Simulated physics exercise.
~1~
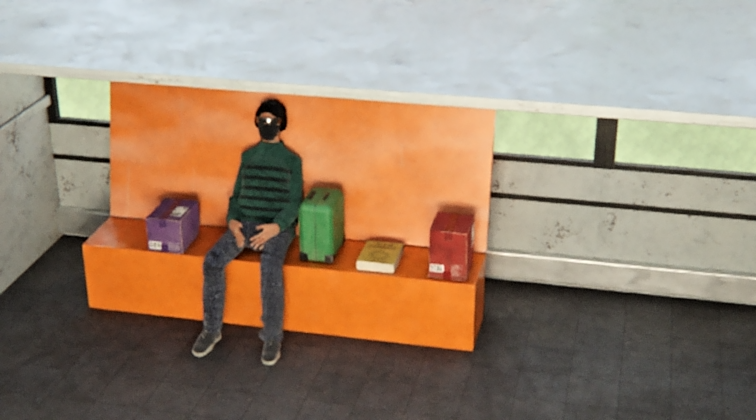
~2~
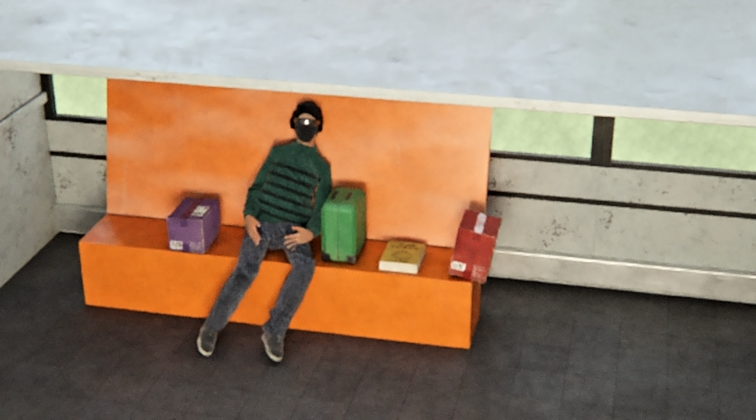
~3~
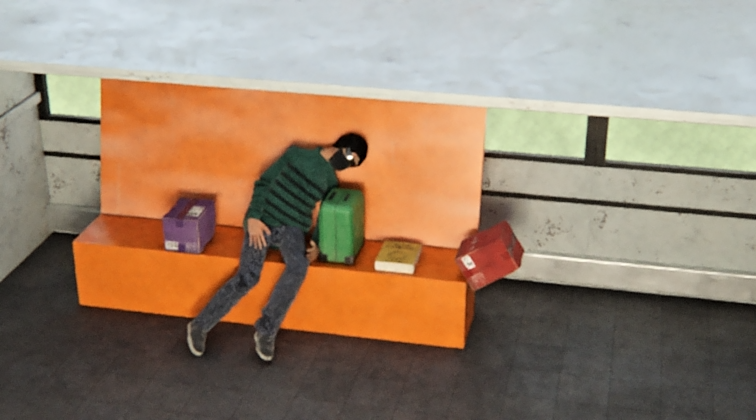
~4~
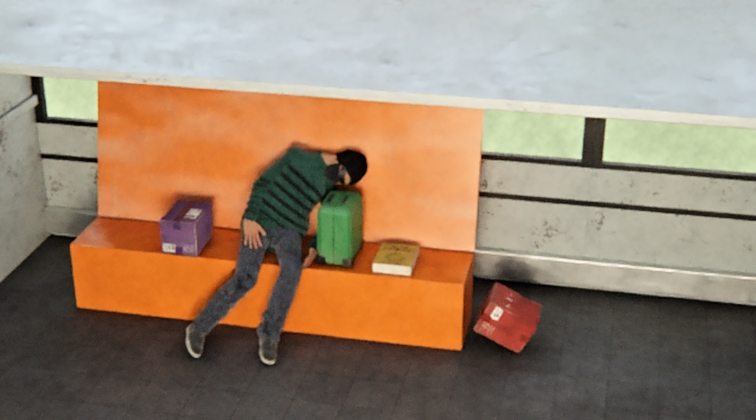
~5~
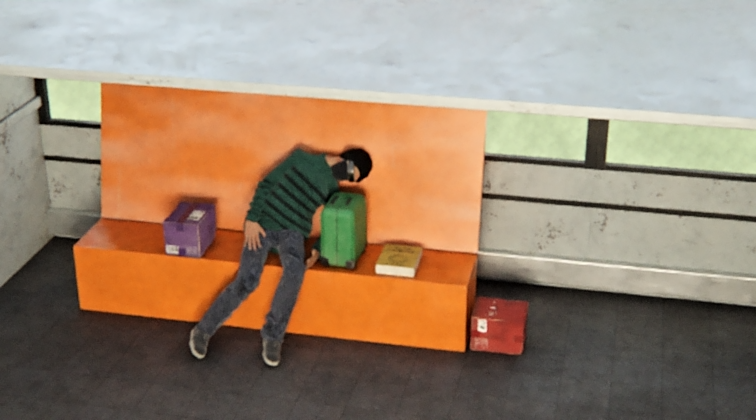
A red box slid off the right end of an orange bench and tumbled to the floor, while a seated person in a striped green sweater slumped over the green suitcase beside them; the purple box and yellow package shifted slightly but stayed on.
